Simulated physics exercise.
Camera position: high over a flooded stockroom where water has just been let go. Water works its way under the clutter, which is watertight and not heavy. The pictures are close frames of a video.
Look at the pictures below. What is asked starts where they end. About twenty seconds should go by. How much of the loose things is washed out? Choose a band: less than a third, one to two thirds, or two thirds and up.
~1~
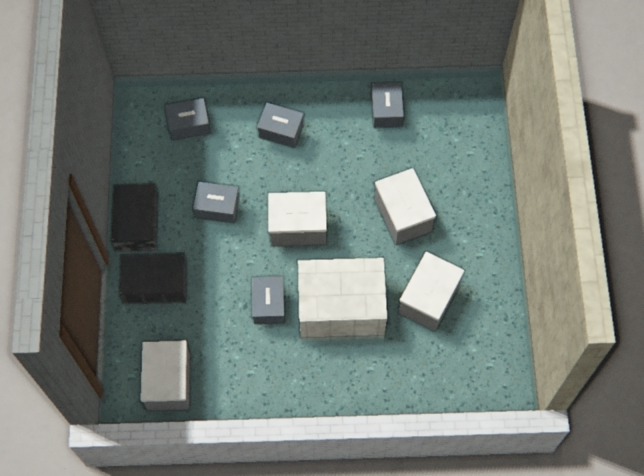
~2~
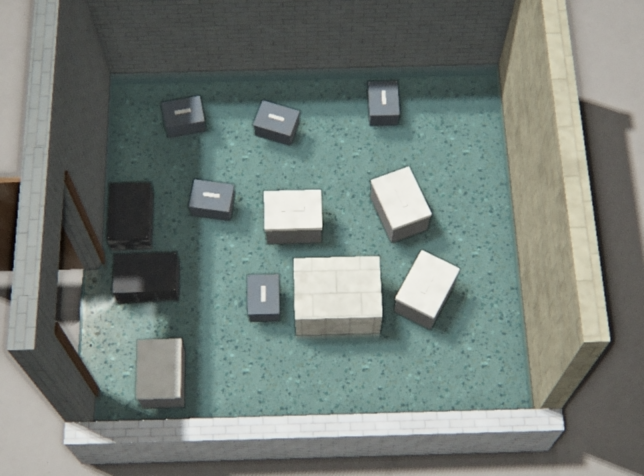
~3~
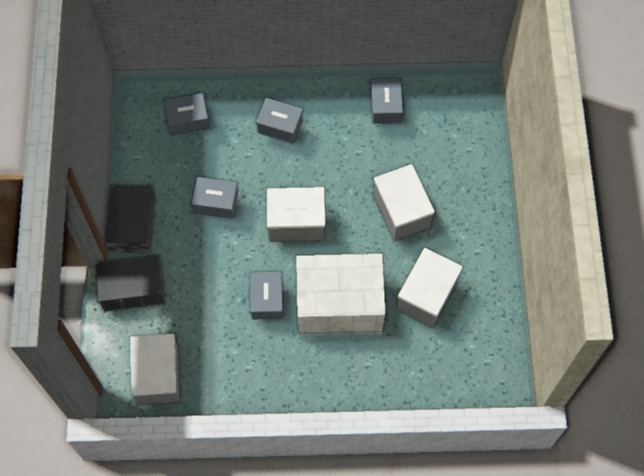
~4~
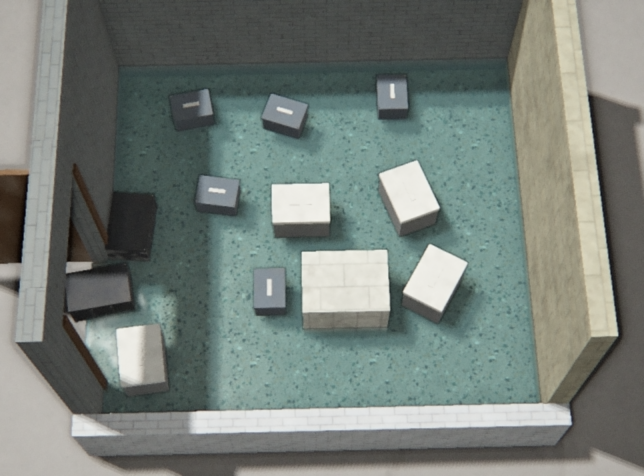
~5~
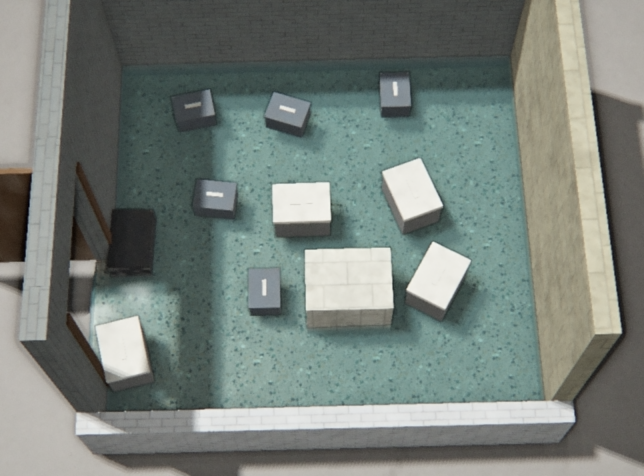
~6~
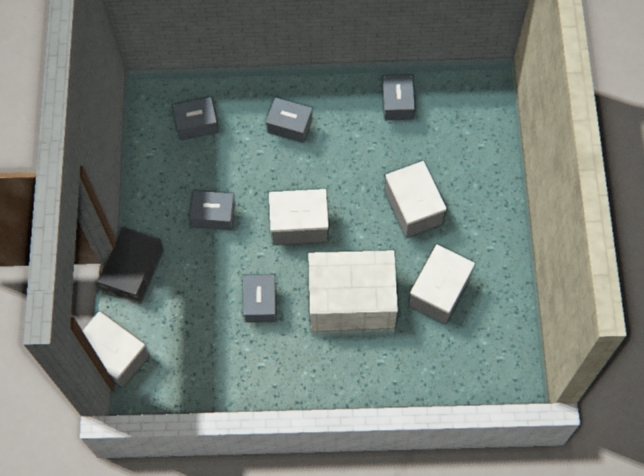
Two thirds and up.
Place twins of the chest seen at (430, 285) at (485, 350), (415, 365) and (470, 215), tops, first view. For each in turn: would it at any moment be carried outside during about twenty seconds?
Going through them one by one: Remained / escaped / remained.
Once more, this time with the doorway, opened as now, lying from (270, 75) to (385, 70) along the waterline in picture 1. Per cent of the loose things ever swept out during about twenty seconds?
70 per cent or so.
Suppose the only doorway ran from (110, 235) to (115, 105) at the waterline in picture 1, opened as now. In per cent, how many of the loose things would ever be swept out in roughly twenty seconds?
I'd call it 90 per cent.
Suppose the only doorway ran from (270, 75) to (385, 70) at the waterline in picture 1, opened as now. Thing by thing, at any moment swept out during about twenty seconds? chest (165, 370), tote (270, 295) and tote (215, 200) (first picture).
Okay, one after another: Never departs, then departs, then departs.
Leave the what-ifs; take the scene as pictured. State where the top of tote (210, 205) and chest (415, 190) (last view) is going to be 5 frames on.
Expect them at roughly (161, 267) and roughly (384, 199).
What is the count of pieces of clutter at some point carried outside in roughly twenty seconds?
So that is 8.
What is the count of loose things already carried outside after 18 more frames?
That comes to 6.
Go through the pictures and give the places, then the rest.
A chest at (164, 370), afloat; a crate at (133, 212), afloat; 0 of 11 have shifted, in the first picture.
A chest at (159, 368), afloat; a crate at (129, 210), afloat; 0 of 11 have shifted, in the second picture.
A chest at (153, 364), afloat, close to its start; a crate at (129, 214) floats, close to its start; 3 of 11 have shifted, in the third picture.
A chest at (140, 355) floats, close to its start; a crate at (129, 221), afloat, close to its start; 3 of 11 have shifted, in the fourth picture.
A chest at (122, 349) floats, a stride from its start; a crate at (130, 238), afloat, a stride from its start; 5 of 11 have shifted, in the fifth picture.
A chest at (108, 344), afloat, a stride from its start; a crate at (129, 261) floats, a stride from its start; 7 of 11 have shifted, in the sixth picture.
A moment on, 3 of 11 are out; 8 afloat.
Next, 6 of 11 are out; 5 afloat.
Later, 8 of 11 are out; 3 afloat.
In the end, 8 of 11 are out; 3 afloat.
